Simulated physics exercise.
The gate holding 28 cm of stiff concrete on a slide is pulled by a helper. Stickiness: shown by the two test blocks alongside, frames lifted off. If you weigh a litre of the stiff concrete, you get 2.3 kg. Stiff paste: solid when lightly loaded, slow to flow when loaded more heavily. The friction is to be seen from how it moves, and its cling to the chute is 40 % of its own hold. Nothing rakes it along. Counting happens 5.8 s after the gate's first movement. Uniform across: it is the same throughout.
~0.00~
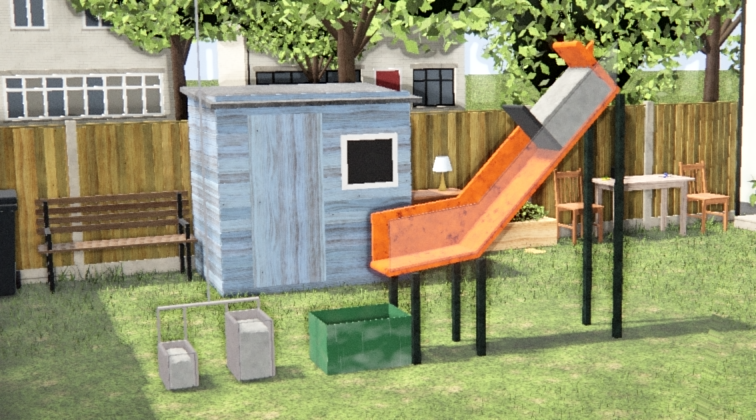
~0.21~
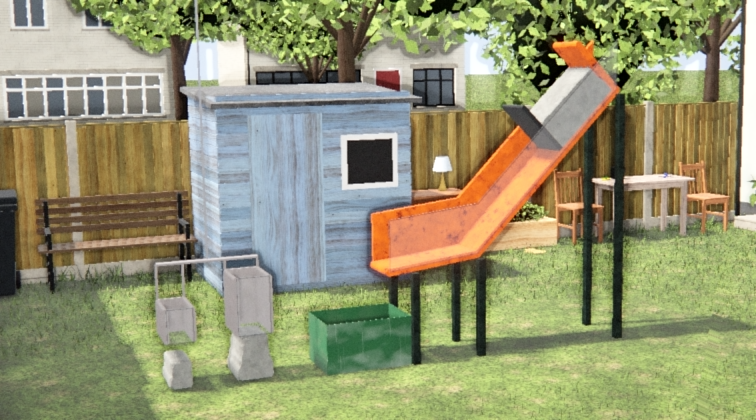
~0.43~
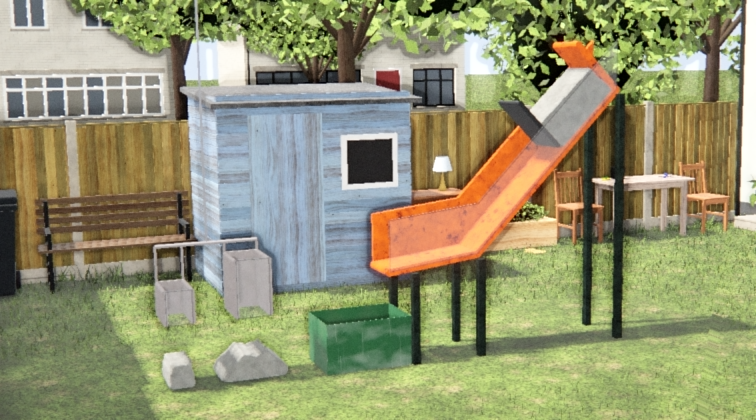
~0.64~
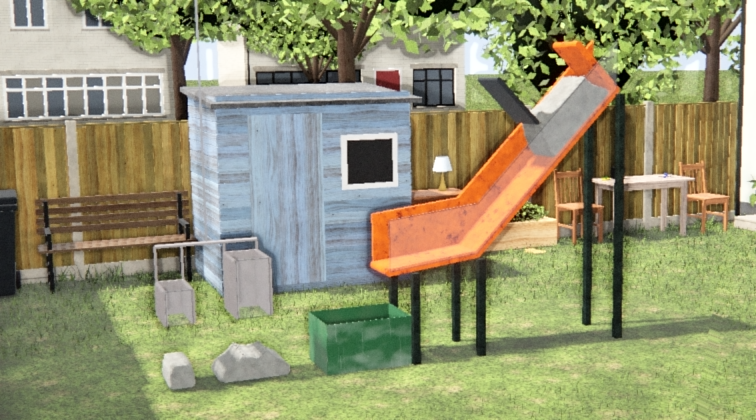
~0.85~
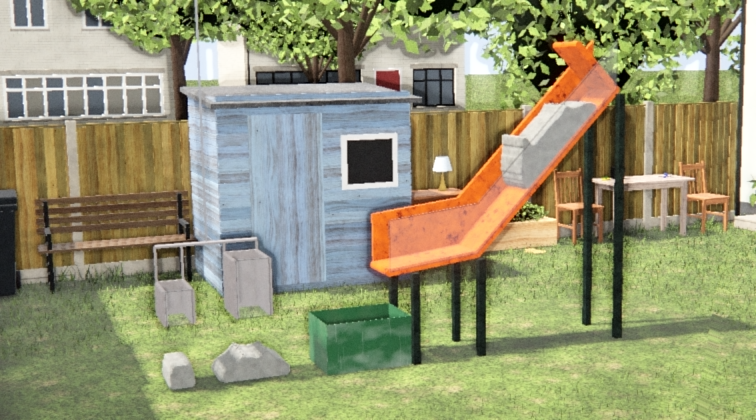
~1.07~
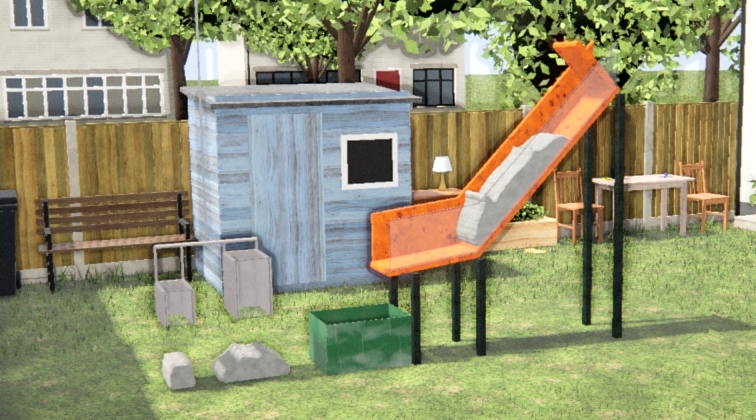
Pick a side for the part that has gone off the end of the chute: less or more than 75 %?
More, by my estimate.
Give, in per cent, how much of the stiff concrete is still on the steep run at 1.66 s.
Roughly 0 percent at that moment.
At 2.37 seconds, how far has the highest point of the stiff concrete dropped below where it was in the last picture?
The gap comes to about 81.5 centimetres.
After 1.66 s, none is on the steep run, 67 % on the flatter one and 33 % past the end.
After 2.37 s, none is on the steep run, 16 % on the flatter one and 84 % past the end.
After 3.07 s, none is on the steep run, 16 % on the flatter one and 84 % past the end.
After 3.78 s, none is on the steep run, 16 % on the flatter one and 84 % past the end.
After 6.19 s, none is on the steep run, 16 % on the flatter one and 84 % past the end.
